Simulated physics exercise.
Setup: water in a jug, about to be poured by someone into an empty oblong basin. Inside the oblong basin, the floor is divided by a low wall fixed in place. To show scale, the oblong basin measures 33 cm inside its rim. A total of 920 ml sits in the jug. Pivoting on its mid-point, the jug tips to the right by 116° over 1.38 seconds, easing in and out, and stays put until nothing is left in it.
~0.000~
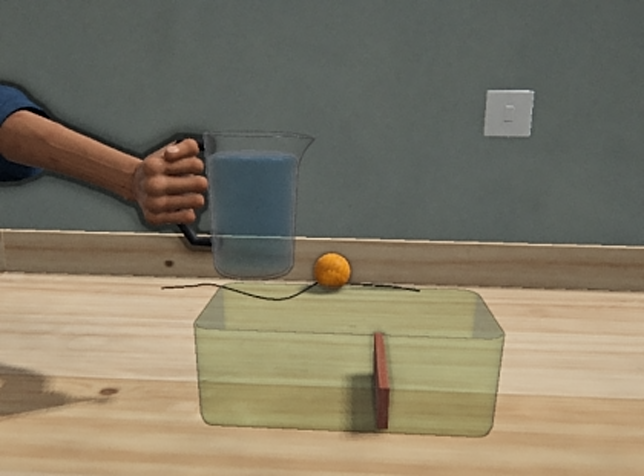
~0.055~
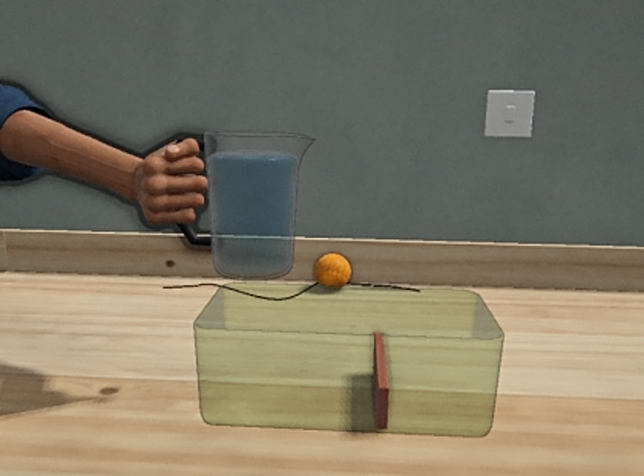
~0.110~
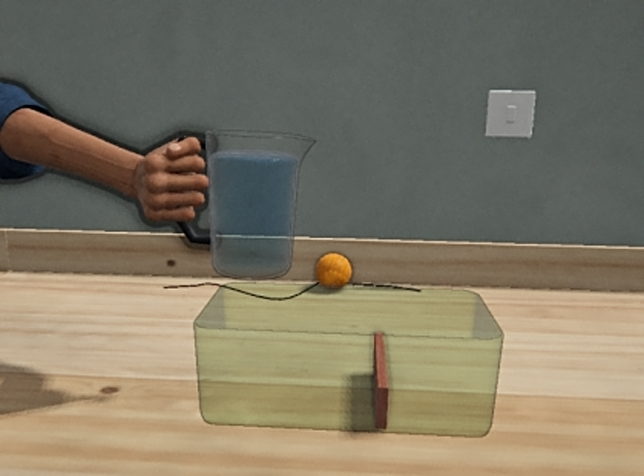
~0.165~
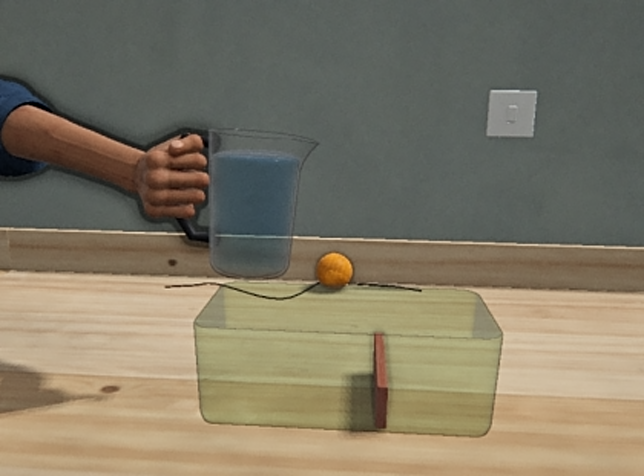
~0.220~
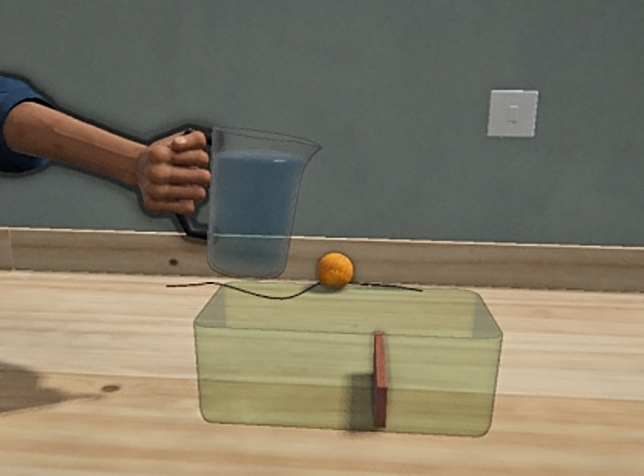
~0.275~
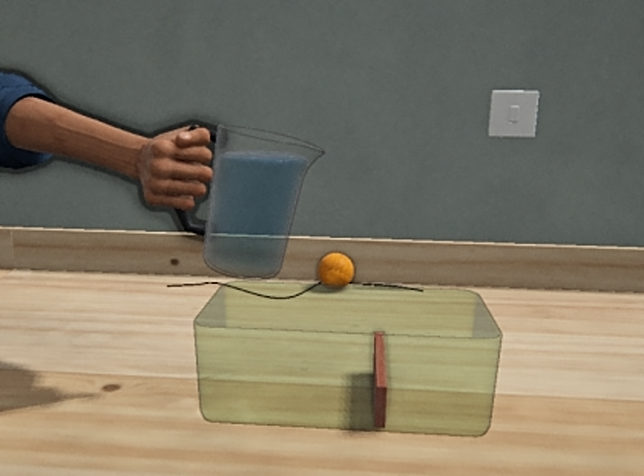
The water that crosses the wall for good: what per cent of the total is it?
It is about 42 per cent of the total.
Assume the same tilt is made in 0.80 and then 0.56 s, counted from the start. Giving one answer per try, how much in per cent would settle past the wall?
Respectively about 20 and 15 percent.
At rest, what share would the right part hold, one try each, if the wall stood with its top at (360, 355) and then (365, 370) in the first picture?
One try each: Around 70 percent and then around 60 percent.
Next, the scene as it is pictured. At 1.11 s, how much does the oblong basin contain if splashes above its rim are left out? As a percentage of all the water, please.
I'd say roughly 56 in a hundred of it.
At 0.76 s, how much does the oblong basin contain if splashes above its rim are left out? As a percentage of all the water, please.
About 4 per cent.
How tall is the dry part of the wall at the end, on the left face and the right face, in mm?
About 34 mm on the left, about 30 mm on the right.
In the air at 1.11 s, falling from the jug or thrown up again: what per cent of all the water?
14 per cent or so.
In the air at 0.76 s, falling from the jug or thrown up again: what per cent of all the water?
Some 10 % is the figure.
After 0.76 s the tilt is 67° and 85 per cent is still to pour, 0 is left of the wall and 4 right of it.
After 1.11 s the tilt is 105° and 30 per cent is still to pour, 20 is left of the wall and 36 right of it.
After 1.48 s the tilt is 116° and 0 per cent is still to pour, 55 is left of the wall and 42 right of it.
After 1.88 s the tilt is 116° and 0 per cent is still to pour, 56 is left of the wall and 42 right of it.
In the end 56 per cent lies left of the wall, 42 right of it and 1 outside.
